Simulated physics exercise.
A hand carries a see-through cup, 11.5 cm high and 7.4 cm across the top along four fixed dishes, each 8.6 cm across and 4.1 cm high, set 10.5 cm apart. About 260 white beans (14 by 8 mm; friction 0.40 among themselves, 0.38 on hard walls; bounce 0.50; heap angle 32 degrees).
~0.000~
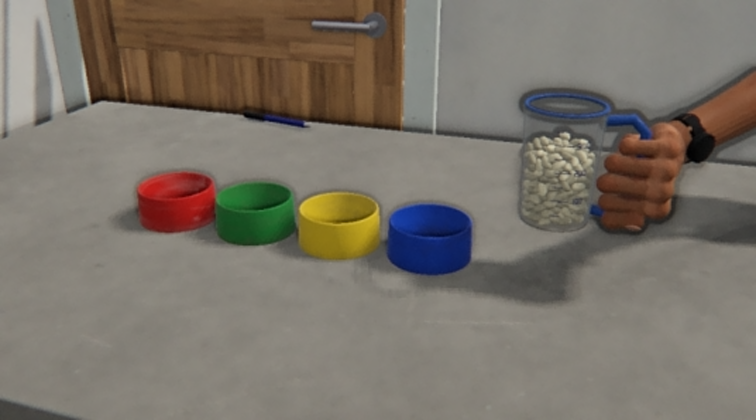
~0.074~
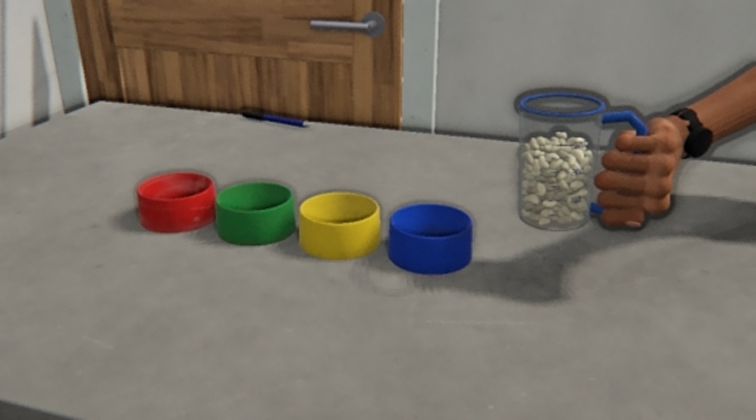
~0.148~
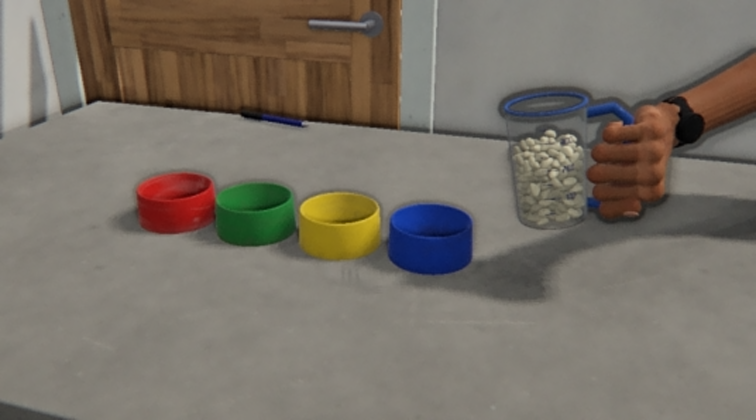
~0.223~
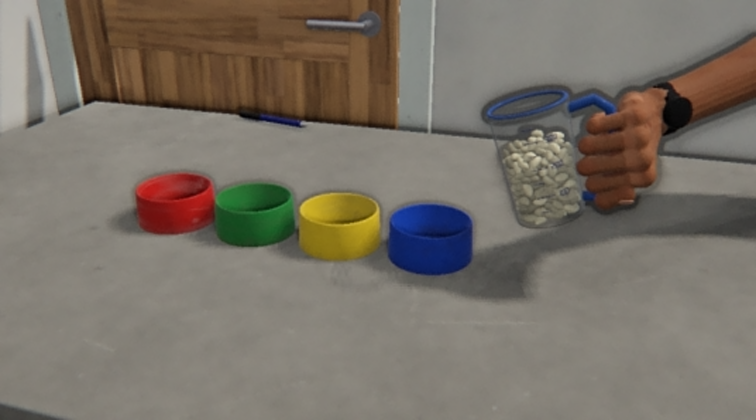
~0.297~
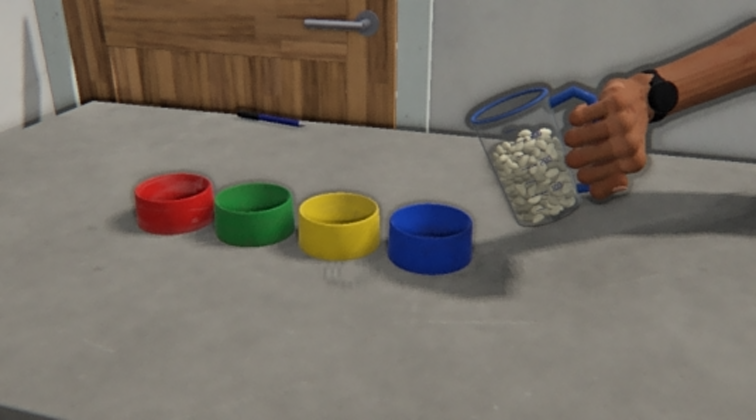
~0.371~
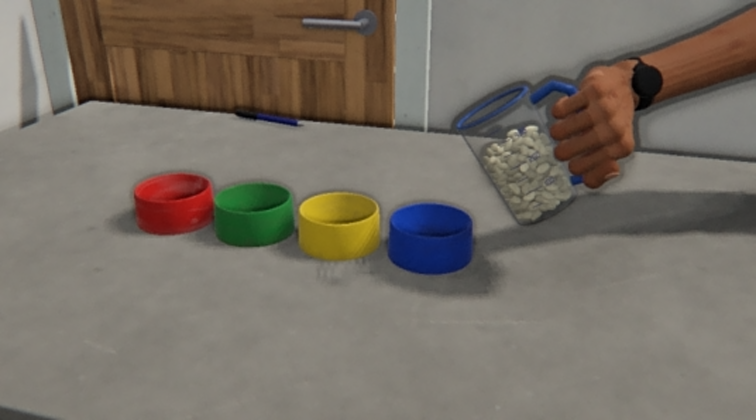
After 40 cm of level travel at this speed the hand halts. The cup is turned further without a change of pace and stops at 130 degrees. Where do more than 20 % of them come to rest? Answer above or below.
Red: Below, blue: Below, green: Below, yellow: Above, counter: Below.
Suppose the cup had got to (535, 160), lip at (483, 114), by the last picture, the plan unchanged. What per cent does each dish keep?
Red 0; blue 0; green 0; yellow 90.
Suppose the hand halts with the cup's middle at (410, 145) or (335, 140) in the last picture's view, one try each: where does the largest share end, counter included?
Most goes to: Yellow, then yellow.
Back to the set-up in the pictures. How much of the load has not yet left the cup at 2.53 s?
Roughly 0 per cent.
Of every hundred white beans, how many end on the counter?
Roughly 10 per cent.
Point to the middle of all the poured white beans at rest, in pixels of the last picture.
At about (337, 219).
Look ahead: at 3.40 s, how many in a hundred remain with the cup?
Roughly 0 per cent.
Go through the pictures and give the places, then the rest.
The first frame shows cup at (560, 163), tilt 0 degrees, lip at (526, 102), moved 0.0 cm; middle of the pieces at (557, 179); blue dish at (430, 221); yellow dish at (339, 208); green dish at (254, 197); red dish at (176, 186).
The second frame shows cup at (557, 163), tilt 2 degrees, lip at (521, 103), moved 0.3 cm; middle of the pieces at (555, 178).
The third frame shows cup at (549, 161), tilt 9 degrees, lip at (506, 107), moved 1.1 cm; middle of the pieces at (549, 177).
The fourth frame shows cup at (539, 161), tilt 17 degrees, lip at (489, 113), moved 2.1 cm; middle of the pieces at (541, 176).
The fifth frame shows cup at (529, 159), tilt 25 degrees, lip at (473, 119), moved 3.0 cm; middle of the pieces at (533, 175).
The sixth frame shows cup at (520, 158), tilt 33 degrees, lip at (459, 125), moved 4.0 cm; middle of the pieces at (526, 173); blue dish at (431, 220); yellow dish at (339, 209); green dish at (253, 198); red dish at (173, 188). The cup turns about 105 degrees a second and travels 13 cm a second.
After 1.67 s, tilt 130 degrees; cup holds 5 %, yellow 90 %.
After 2.53 s, tilt 130 degrees; cup holds 0 %, yellow 90 %.
Then, at 3.40 s, tilt 130 degrees; cup holds 0 %, yellow 90 %.
At rest (3.7 s), red 0 %, blue 0 %, green 0 %, yellow 90 %, counter 10 %.
